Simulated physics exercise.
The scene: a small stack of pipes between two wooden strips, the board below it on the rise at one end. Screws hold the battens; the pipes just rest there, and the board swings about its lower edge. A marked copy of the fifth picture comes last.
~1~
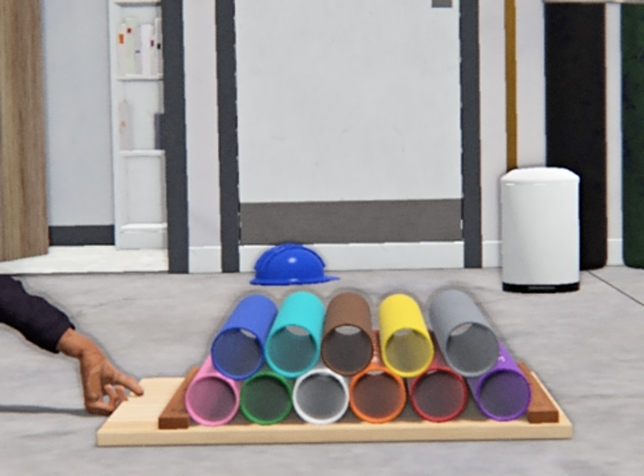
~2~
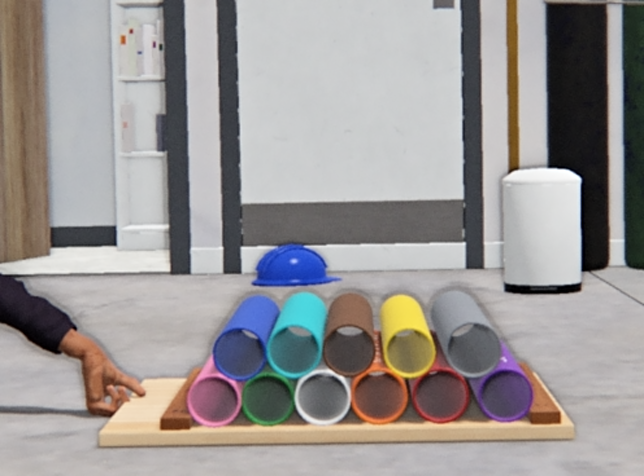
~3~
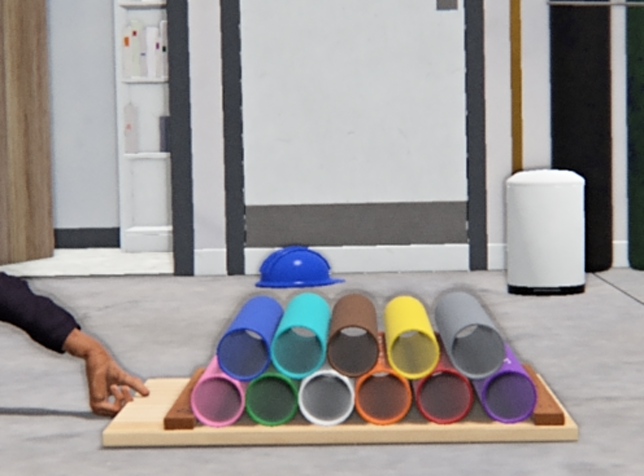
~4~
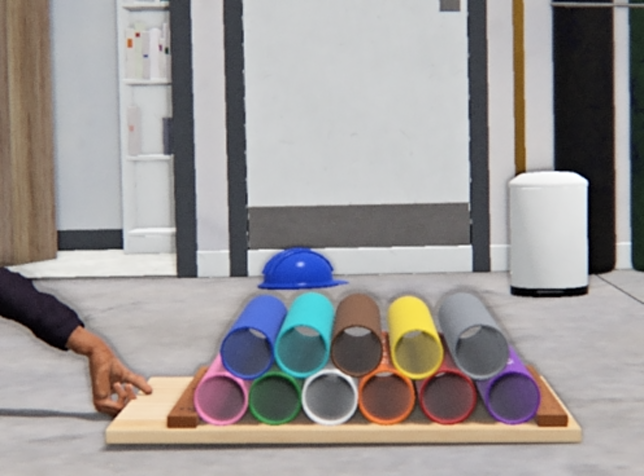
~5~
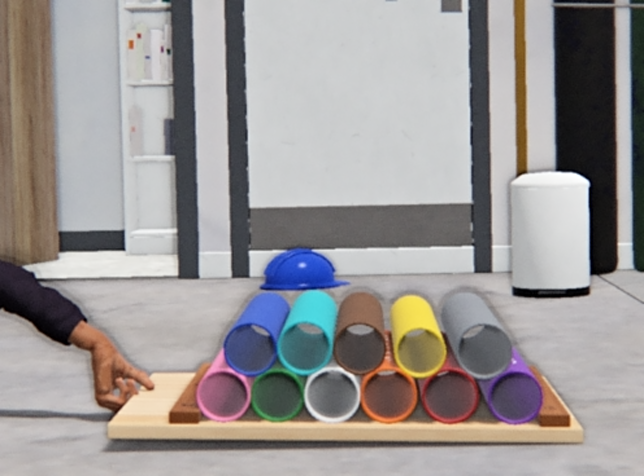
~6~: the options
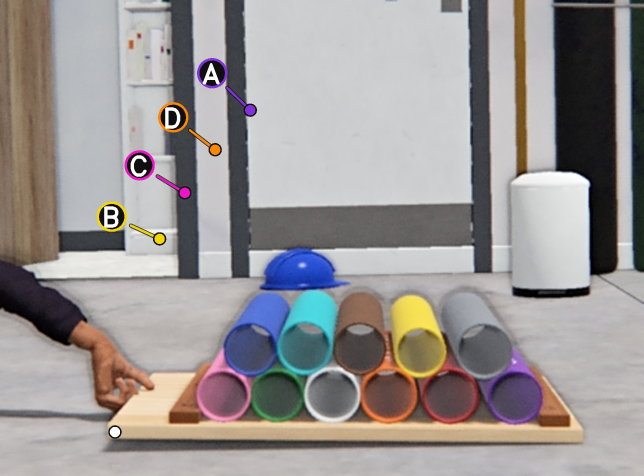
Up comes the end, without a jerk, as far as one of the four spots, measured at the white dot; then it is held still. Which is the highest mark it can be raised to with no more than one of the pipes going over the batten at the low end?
At most to B.
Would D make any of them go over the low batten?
Yes, at D.
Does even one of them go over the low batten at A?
Yes, at A.
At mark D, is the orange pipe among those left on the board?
The orange pipe: No.
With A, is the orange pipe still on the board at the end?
The orange pipe: No.
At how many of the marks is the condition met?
One of them.
On the copy, A at (250, 110); B at (160, 239); C at (185, 193); D at (215, 150); the white dot at (115, 432).
On B. First, board at 16°.
Then, board at 26°.
Finally, board at 26°, none over the low batten.
By contrast, A eleven over the low batten; C eleven over the low batten; D eleven over the low batten.
